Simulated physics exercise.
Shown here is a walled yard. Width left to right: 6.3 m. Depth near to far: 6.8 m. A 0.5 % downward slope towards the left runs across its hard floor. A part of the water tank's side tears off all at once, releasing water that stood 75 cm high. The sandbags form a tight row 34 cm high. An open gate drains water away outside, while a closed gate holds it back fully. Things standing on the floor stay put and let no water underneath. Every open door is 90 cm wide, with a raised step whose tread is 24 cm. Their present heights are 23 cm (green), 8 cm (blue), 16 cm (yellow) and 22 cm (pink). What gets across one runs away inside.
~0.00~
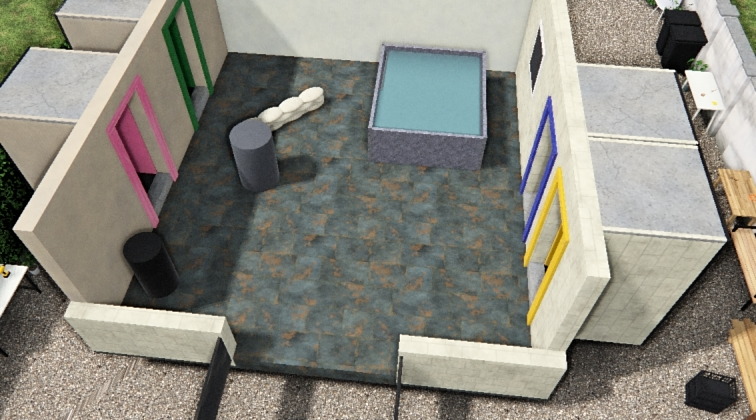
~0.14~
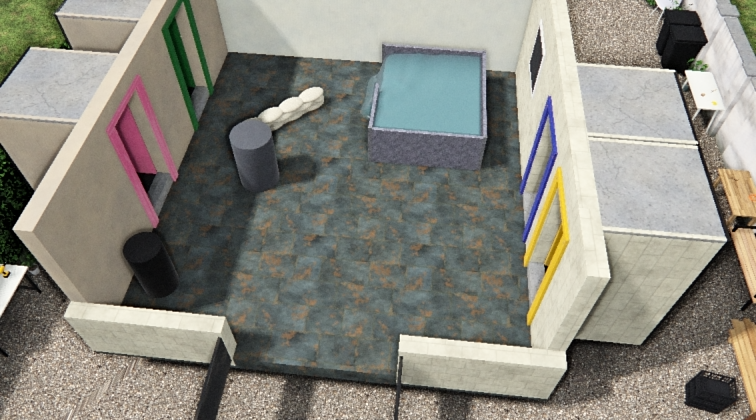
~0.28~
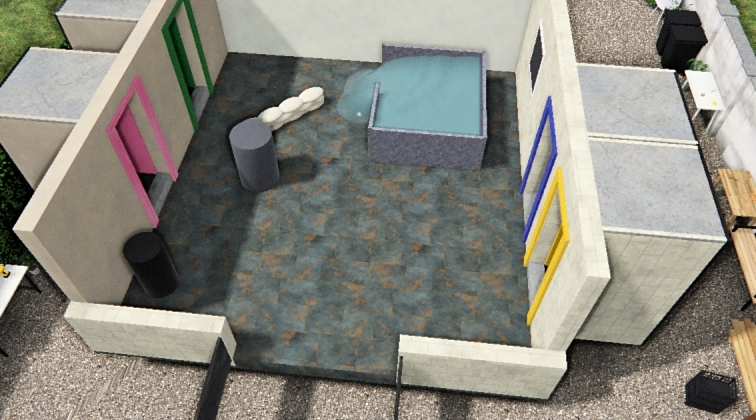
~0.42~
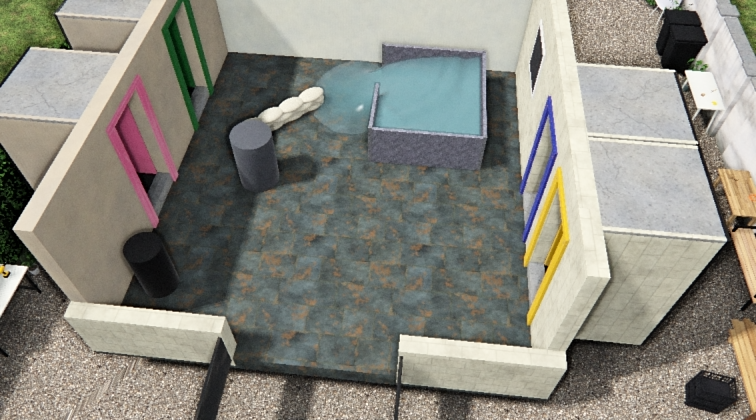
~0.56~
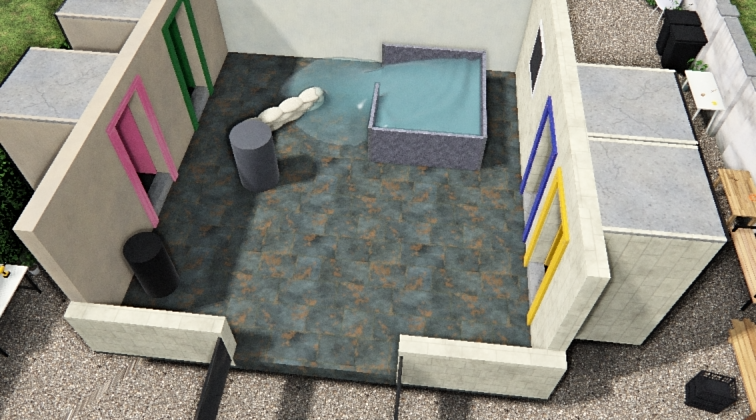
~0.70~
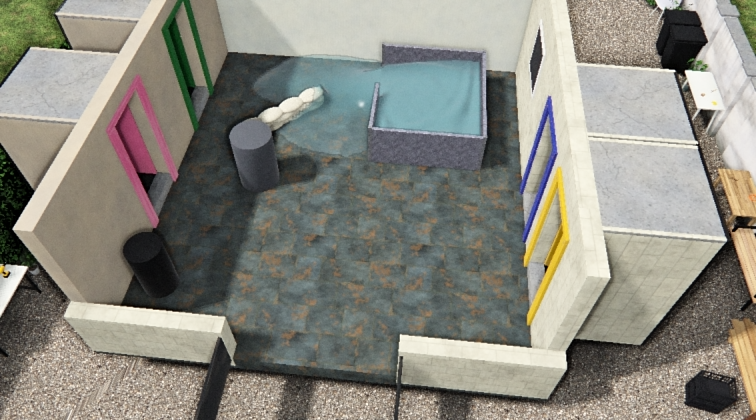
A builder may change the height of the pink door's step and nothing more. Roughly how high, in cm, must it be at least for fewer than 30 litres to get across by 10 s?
Roughly 10 cm is just enough.
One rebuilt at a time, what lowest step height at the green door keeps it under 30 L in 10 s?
Green would need about 16 cm on its own.
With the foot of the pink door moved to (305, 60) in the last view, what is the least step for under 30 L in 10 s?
Roughly 20 cm, give or take.
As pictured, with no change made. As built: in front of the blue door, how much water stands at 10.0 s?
Depth: Near 7.0 cm.
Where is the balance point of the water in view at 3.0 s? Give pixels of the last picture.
Approximately (334, 116).
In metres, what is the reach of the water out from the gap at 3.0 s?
6.0 m.
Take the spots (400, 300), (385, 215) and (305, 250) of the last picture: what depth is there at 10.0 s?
In that order: 4, 3 and 6 cm.
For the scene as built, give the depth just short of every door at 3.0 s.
Green door 21 cm, blue door 0 cm, yellow door 0 cm, pink door 17 cm.
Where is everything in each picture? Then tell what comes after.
The first picture shows the water tank at (430, 91) is whole and still, 75 cm deep; the pink door at (148, 162) is dry.
In the second picture, the gap is at (382, 88), the front 0.3 m out at (363, 113); the back of the water tank holds 75 cm.
In the third picture, water pours out at (382, 88) and has run 0.8 m, to (340, 107); about 12 cm deep outside, 75 cm at the back.
In the fourth picture, the gap is at (382, 89), the front 1.4 m out at (313, 97); the back of the water tank holds 74 cm.
In the fifth picture, the front is at (285, 93), 2.0 m from the gap at (382, 89); 3.8 m2 of floor is wet, 68 cm left at the back.
In the sixth picture, the gap is at (382, 89), the front 2.6 m out at (257, 89); the back of the water tank holds 64 cm; 2.6 m in a straight line remain to the pink door at (148, 162).
After 1.4 s water covers 20 % of the floor, deepest (62 cm) near (227, 55); it has not reached the pink door.
After 3.0 s water covers 40 % of the floor, deepest (40 cm) near (223, 66); 17 cm at the pink door, 0 litres in over its 22 cm step.
After 10.0 s water covers 95 % of the floor, deepest (15 cm) near (162, 262); 7 cm at the pink door, 0 litres in over its 22 cm step.
At the pink door as built, the water arrived by 1.8 s and peaked near 18 cm at 4.2 s.
Run again over the same 10 s with other heights there, 38 litres in over 9 cm, 16 litres over 12 cm. The limit of 30 litres is kept from about 10 cm up.
